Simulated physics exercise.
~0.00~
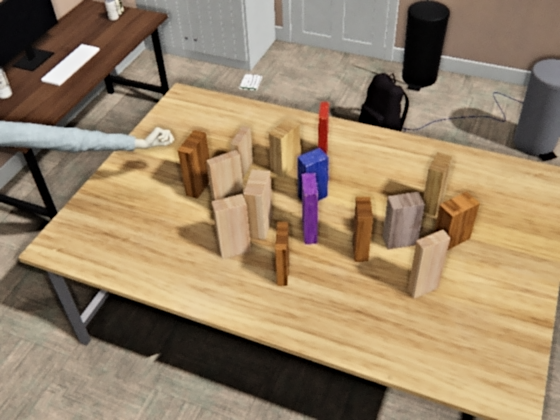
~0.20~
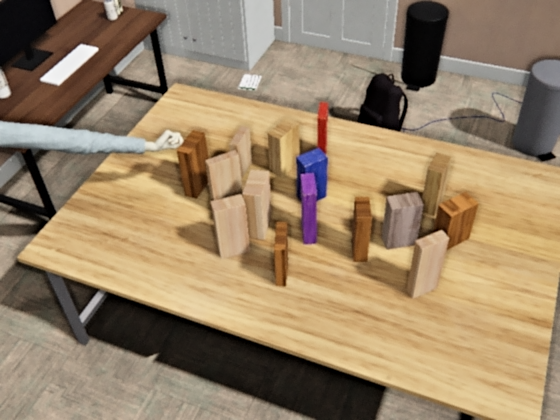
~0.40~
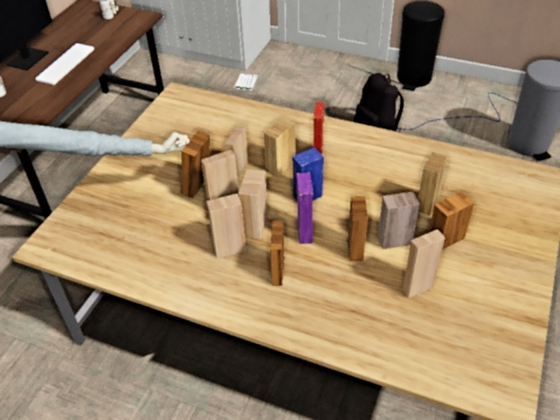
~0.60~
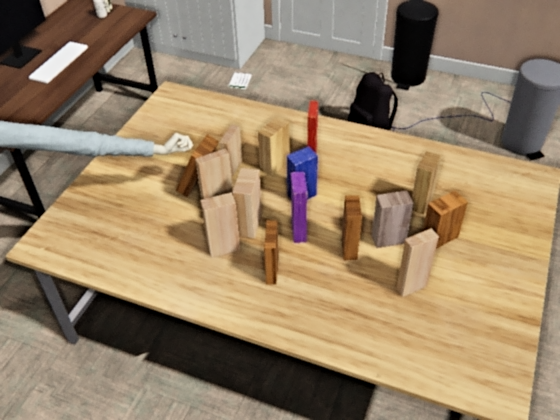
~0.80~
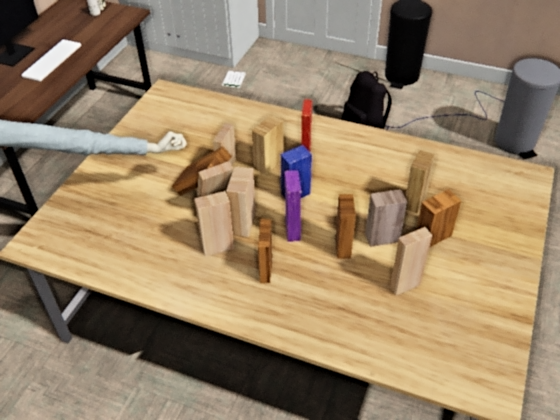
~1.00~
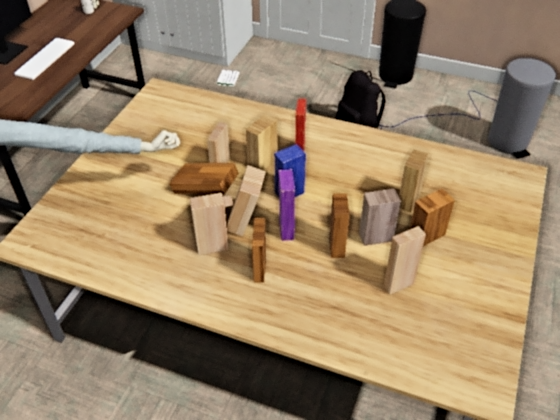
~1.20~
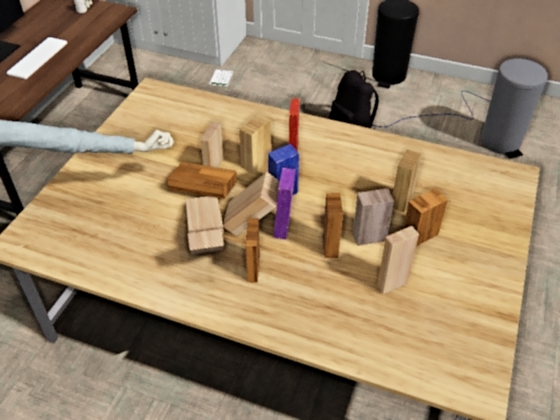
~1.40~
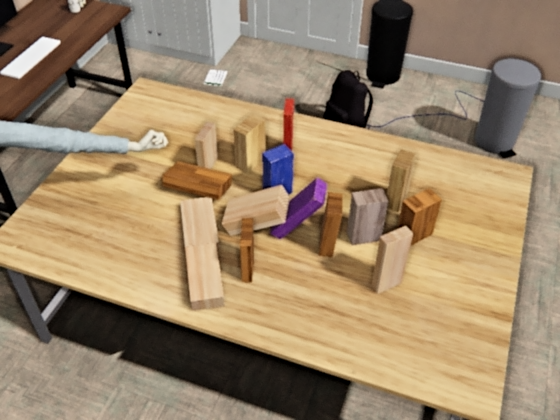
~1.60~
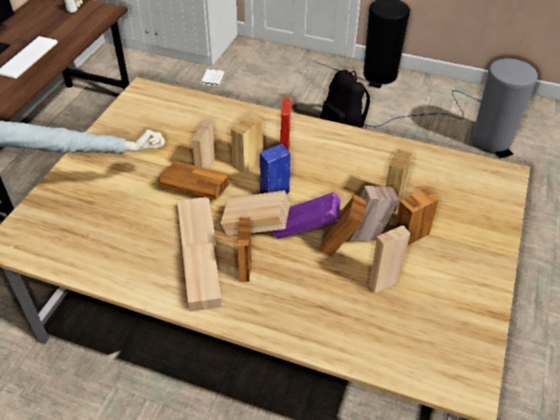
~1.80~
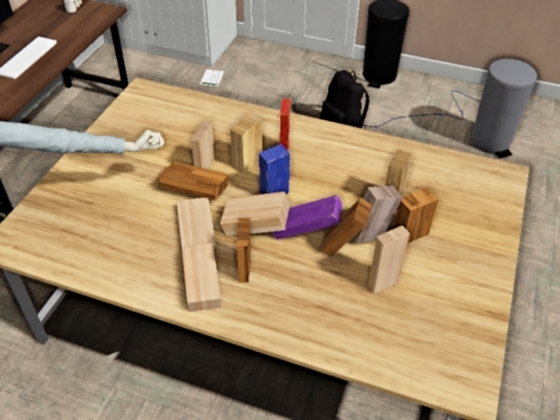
On a wooden table in a room, a hand nudged a brown block at the left of a standing crowd, and it tipped into pale blocks that toppled in turn, knocking the purple one over to the right, while the red and blue blocks stayed upright.
